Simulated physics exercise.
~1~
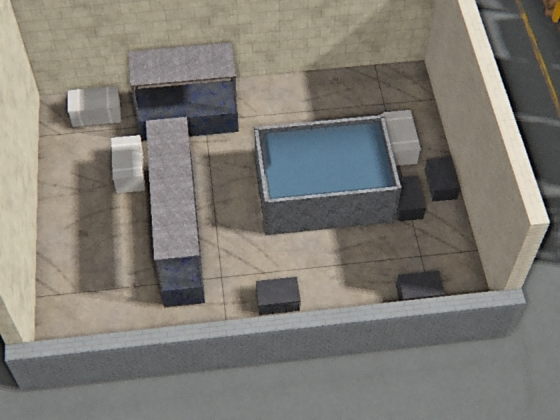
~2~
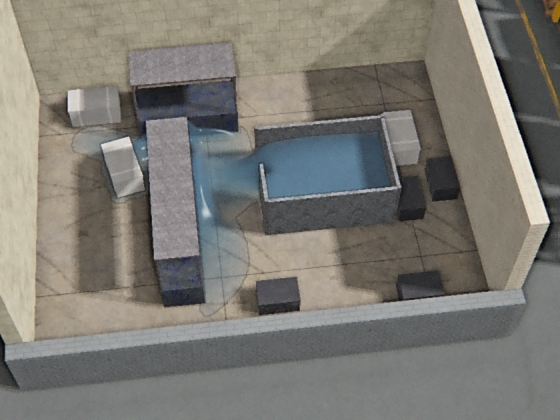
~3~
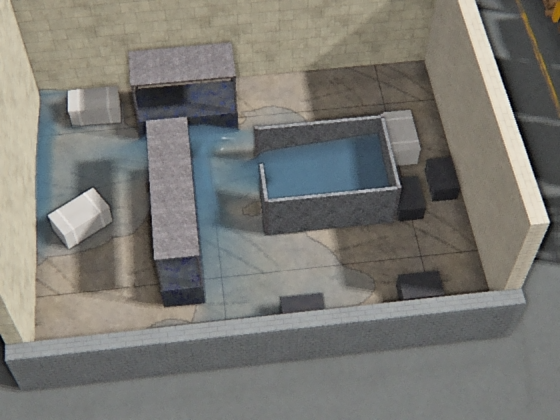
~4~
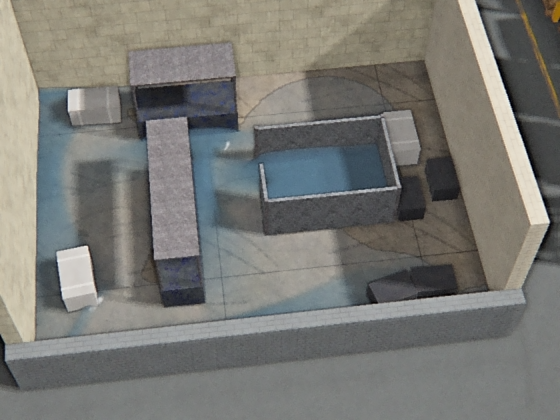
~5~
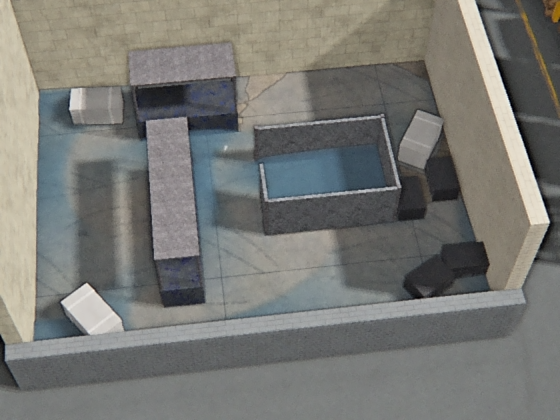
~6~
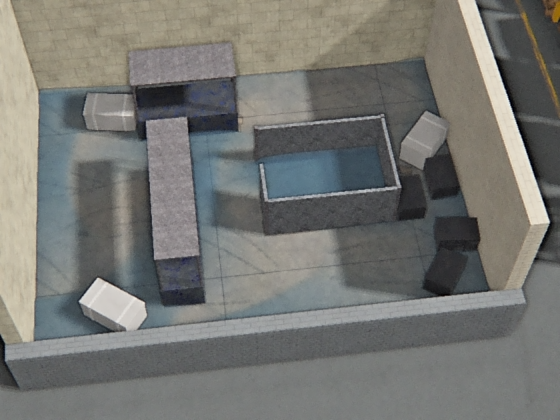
Water fills a raised grey tank in the middle of a walled bay, with pale crates and dark boxes standing around it. It bursts from the tank's left side and spreads past the long block, tilting the pale crate behind it. That crate slides toward the lower left corner as the flood covers more floor. The dark box near the front wall drifts right and joins another, and both shift toward the right corner. Finally, the pale crates beside the tank and at upper left move slightly right, while shallow water covers much of the floor and some remains in the tank.
